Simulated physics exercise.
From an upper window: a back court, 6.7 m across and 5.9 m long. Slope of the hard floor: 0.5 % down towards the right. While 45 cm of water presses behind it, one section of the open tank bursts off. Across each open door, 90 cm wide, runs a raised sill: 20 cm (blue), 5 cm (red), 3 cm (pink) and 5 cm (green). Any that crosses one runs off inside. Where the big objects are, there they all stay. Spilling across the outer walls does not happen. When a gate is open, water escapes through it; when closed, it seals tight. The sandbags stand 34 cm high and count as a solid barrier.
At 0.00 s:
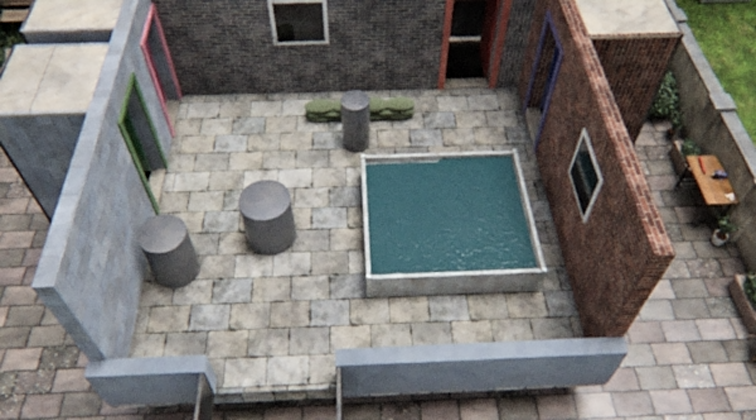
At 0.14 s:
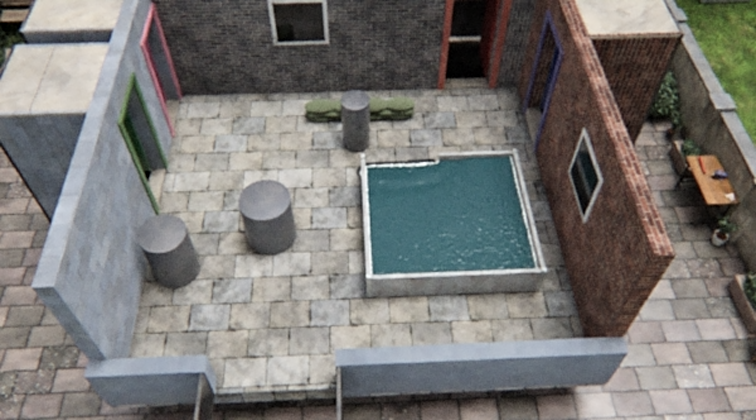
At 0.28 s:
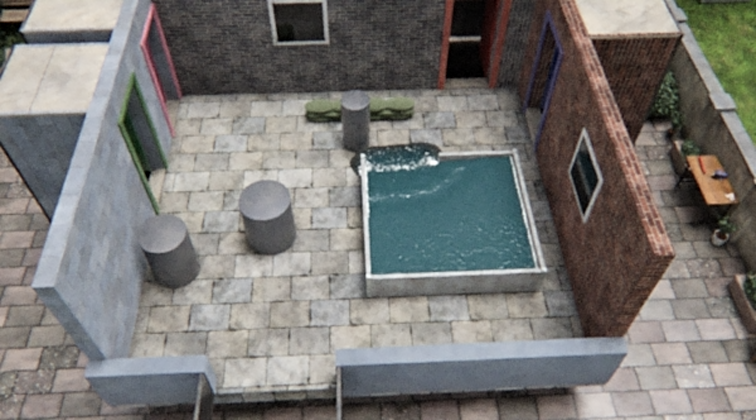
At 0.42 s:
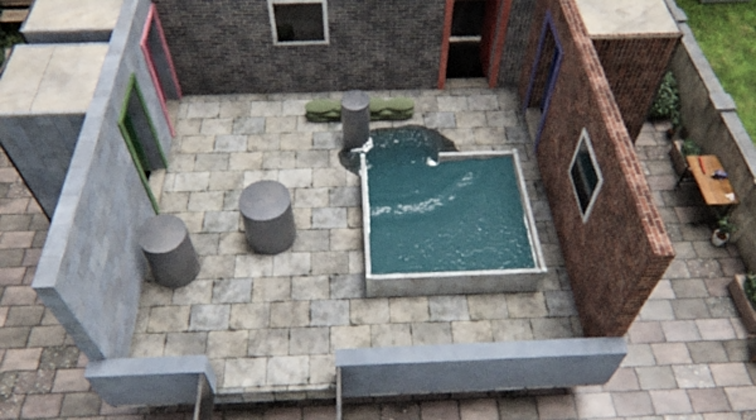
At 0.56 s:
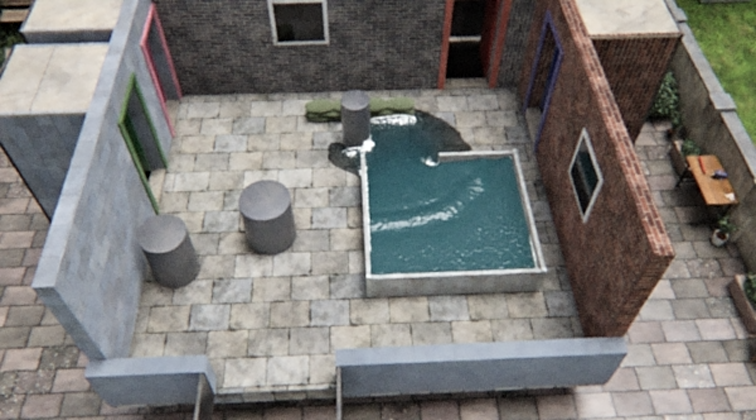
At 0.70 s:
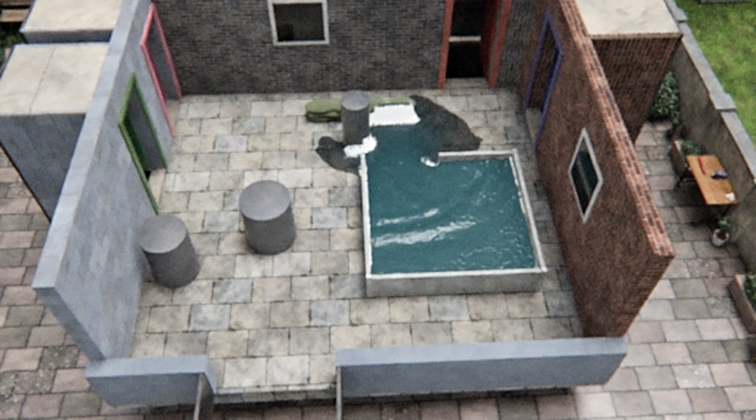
In a walled paved courtyard, water bursting through the far side of a square tank, spreading around a grey cylinder and low green sandbags.
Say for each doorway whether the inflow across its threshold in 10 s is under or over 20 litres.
Inflow in 10 s: Blue door, under; red door, over; pink door, over; green door, over.
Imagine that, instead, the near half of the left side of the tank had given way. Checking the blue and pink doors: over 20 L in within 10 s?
Measured against that limit, blue comes out short of it and pink comes out beyond it.
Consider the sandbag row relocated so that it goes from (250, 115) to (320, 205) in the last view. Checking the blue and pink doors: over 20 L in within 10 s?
At the blue door the limit is not reached, and at the pink door it is exceeded.
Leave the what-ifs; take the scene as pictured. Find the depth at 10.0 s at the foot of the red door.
It's about 10.5 cm.
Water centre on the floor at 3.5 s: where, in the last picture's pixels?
The water is centred near (412, 194).
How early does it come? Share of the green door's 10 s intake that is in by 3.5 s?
About 15 per cent.
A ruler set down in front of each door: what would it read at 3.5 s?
You'd see blue at 17 cm, red at 10 cm, pink at 10 cm and green at 13 cm.
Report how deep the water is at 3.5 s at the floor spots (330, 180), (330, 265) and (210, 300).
Close to 2, 0 and 0 centimetres.
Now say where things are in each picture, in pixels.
The open tank at (447, 213) is whole and still, 45 cm deep, in the first frame.
The front is at a hidden place, 0.7 m from the gap on the open tank's far side; 0.3 m2 of floor is under water; 45 cm left at the back of the open tank, in the second frame.
The front is at (362, 154), 0.9 m from the gap on the open tank's far side; 0.9 m2 of floor is under water; 45 cm left at the back of the open tank, in the third frame.
Water pours out on the open tank's far side and has run 1.2 m, to (415, 128); typically 7 cm deep outside, 45 cm at the open tank's back, in the fourth frame.
The front is at (414, 113), 1.6 m from the gap on the open tank's far side; 2.2 m2 of floor is under water; 45 cm left at the back of the open tank, in the fifth frame.
Water pours out on the open tank's far side and has run 2.0 m, to (415, 100); typically 8 cm deep outside, 45 cm at the open tank's back, in the sixth frame.
After 1.4 s water covers 15 % of the floor and is deepest (37 cm) near (387, 127); blue door not reached, red door 6 cm at the sill, 1 L in, pink door not reached, green door not reached.
After 2.2 s water covers 30 % of the floor and is deepest (38 cm) near (387, 127); blue door not reached, red door 10 cm at the sill, 29 L in, pink door not reached, green door not reached.
After 3.5 s water covers 45 % of the floor and is deepest (26 cm) near (387, 127); blue door 17 cm at the sill, 0 L in, red door 10 cm at the sill, 82 L in, pink door 10 cm at the sill, 19 L in, green door 13 cm at the sill, 11 L in.
After 6.0 s water covers 65 % of the floor and is deepest (19 cm) near (387, 127); blue door 13 cm at the sill, 0 L in, red door 14 cm at the sill, 187 L in, pink door 7 cm at the sill, 58 L in, green door 8 cm at the sill, 53 L in.
After 10.0 s water covers 90 % of the floor and is deepest (12 cm) near (581, 361); blue door 10 cm at the sill, 0 L in, red door 11 cm at the sill, 285 L in, pink door 6 cm at the sill, 96 L in, green door 6 cm at the sill, 73 L in.
